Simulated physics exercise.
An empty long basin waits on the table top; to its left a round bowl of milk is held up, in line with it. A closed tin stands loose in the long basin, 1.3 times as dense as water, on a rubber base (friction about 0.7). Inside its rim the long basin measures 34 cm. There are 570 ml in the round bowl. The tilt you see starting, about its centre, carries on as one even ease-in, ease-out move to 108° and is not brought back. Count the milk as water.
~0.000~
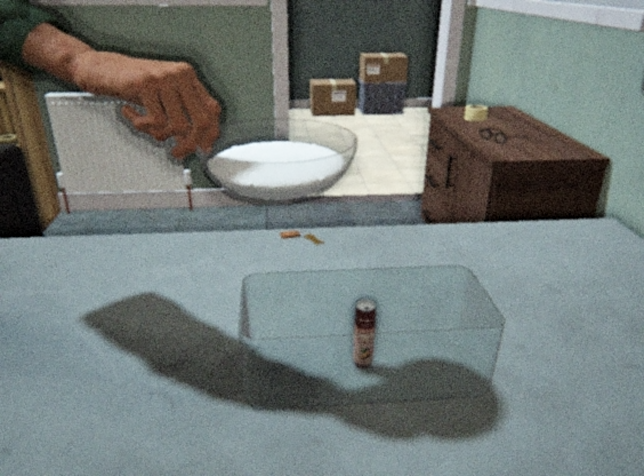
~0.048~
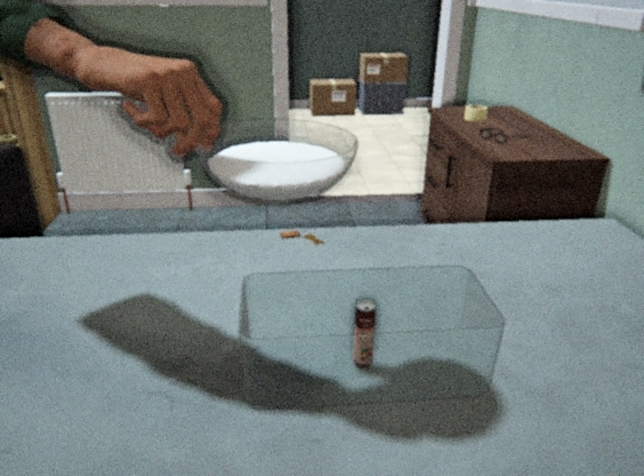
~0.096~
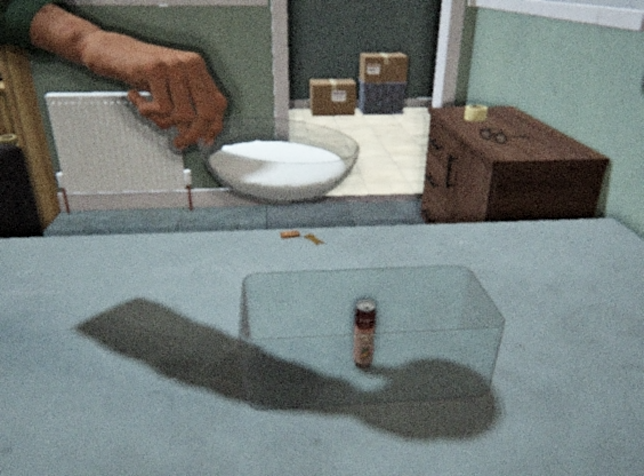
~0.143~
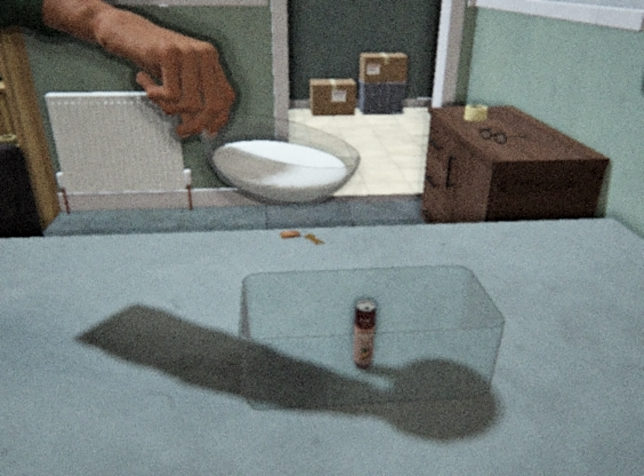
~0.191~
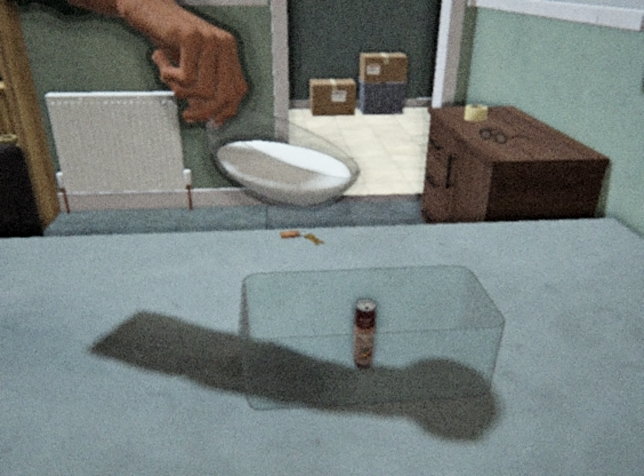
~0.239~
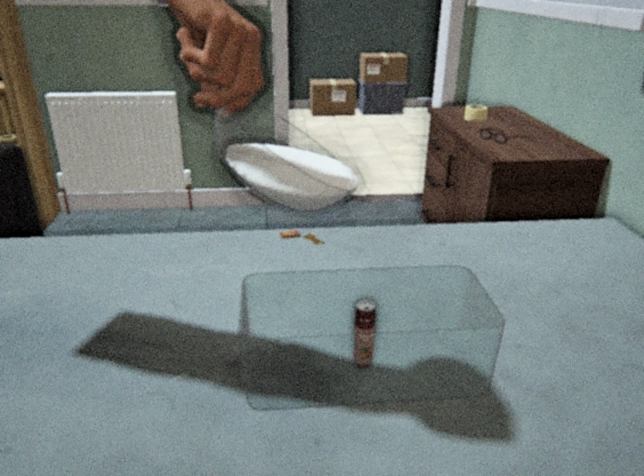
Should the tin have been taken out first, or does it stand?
The tin keeps standing.
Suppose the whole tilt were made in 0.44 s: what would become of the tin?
Then it remains upright.
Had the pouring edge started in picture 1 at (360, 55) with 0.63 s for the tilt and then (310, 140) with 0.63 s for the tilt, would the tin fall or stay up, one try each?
First it goes over; then it goes over.
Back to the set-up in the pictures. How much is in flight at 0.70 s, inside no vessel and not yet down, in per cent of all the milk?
Near 10 in a hundred.
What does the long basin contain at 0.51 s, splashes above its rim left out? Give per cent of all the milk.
About 42 per cent.
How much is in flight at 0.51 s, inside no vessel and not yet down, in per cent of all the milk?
About 56 per cent.
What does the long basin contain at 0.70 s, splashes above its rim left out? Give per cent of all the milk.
Near 90 in a hundred.
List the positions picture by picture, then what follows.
Tilt 0°; pouring edge (356, 138); surface from (208, 161) to (345, 158); the long basin's rim runs from (242, 305) to (486, 294); the tin's top is at (366, 308), in the first picture.
Tilt 2°; pouring edge (357, 140); surface from (208, 160) to (345, 159), in the second picture.
Tilt 6°; pouring edge (358, 146); surface from (210, 157) to (346, 162), in the third picture.
Tilt 13°; pouring edge (359, 156); surface from (212, 153) to (348, 166), in the fourth picture.
Tilt 23°; pouring edge (358, 169); surface from (217, 151) to (348, 169), in the fifth picture.
Tilt 34°; pouring edge (354, 184); surface from (226, 151) to (346, 172); 1 per cent is over the edge, in the sixth picture.
By 0.51 s the tilt is 98° and 1 per cent is still to pour; the tin stands where it began.
By 0.70 s the tilt is 108° and 0 per cent is still to pour; the tin stands where it began.
By 0.91 s the tilt is 108° and 0 per cent is still to pour; the tin stands where it began.
By 1.13 s the tilt is 108° and 0 per cent is still to pour; the tin stands where it began.
At rest the tin stands where it began.
